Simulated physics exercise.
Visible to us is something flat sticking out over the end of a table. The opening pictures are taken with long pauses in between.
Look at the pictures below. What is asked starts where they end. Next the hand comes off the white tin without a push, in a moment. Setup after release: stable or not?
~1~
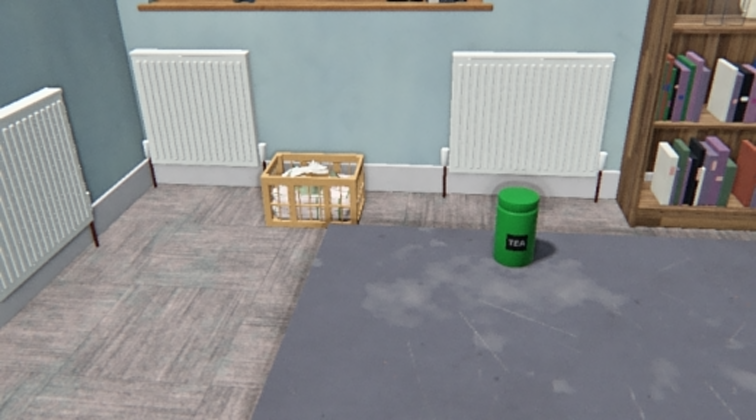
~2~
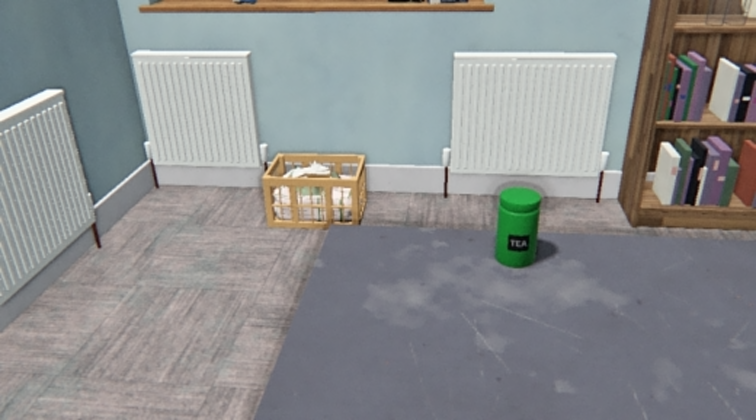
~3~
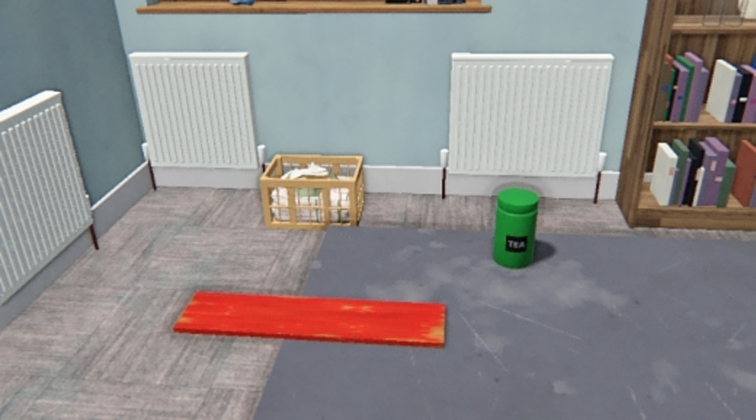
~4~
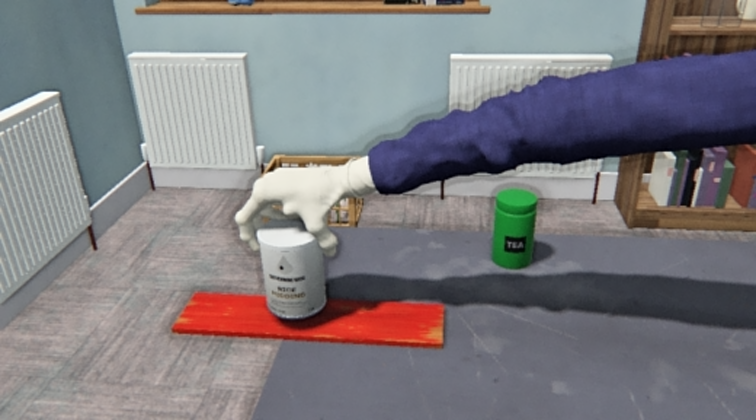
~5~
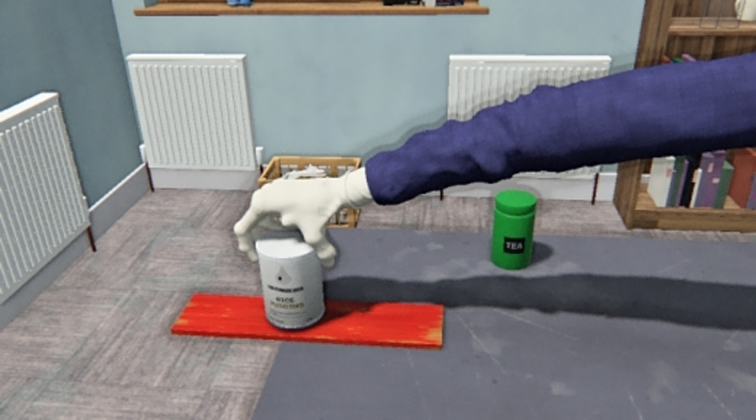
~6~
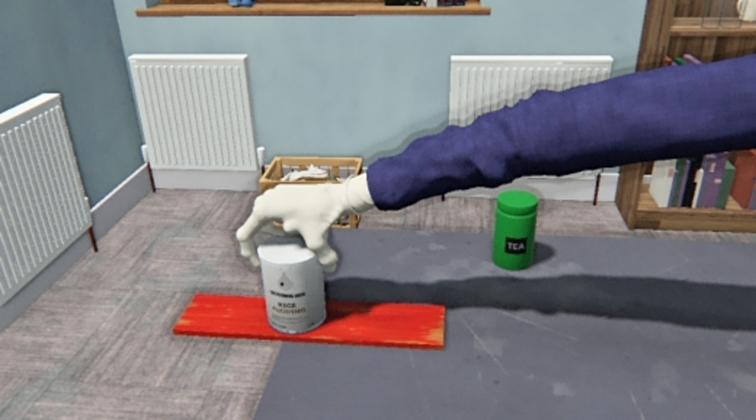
Let go and it stays perched right there.
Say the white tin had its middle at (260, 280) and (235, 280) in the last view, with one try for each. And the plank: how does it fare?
First case: It topples; second case: It topples.
Then, 0.50 s after the last picture, nothing has stirred.
Then, 1.30 s after the last picture, white tin resting near (294, 283).
At rest, all 3 in place. Seen from the same camera at the end, white tin near (294, 283). The plank keeps its balance.
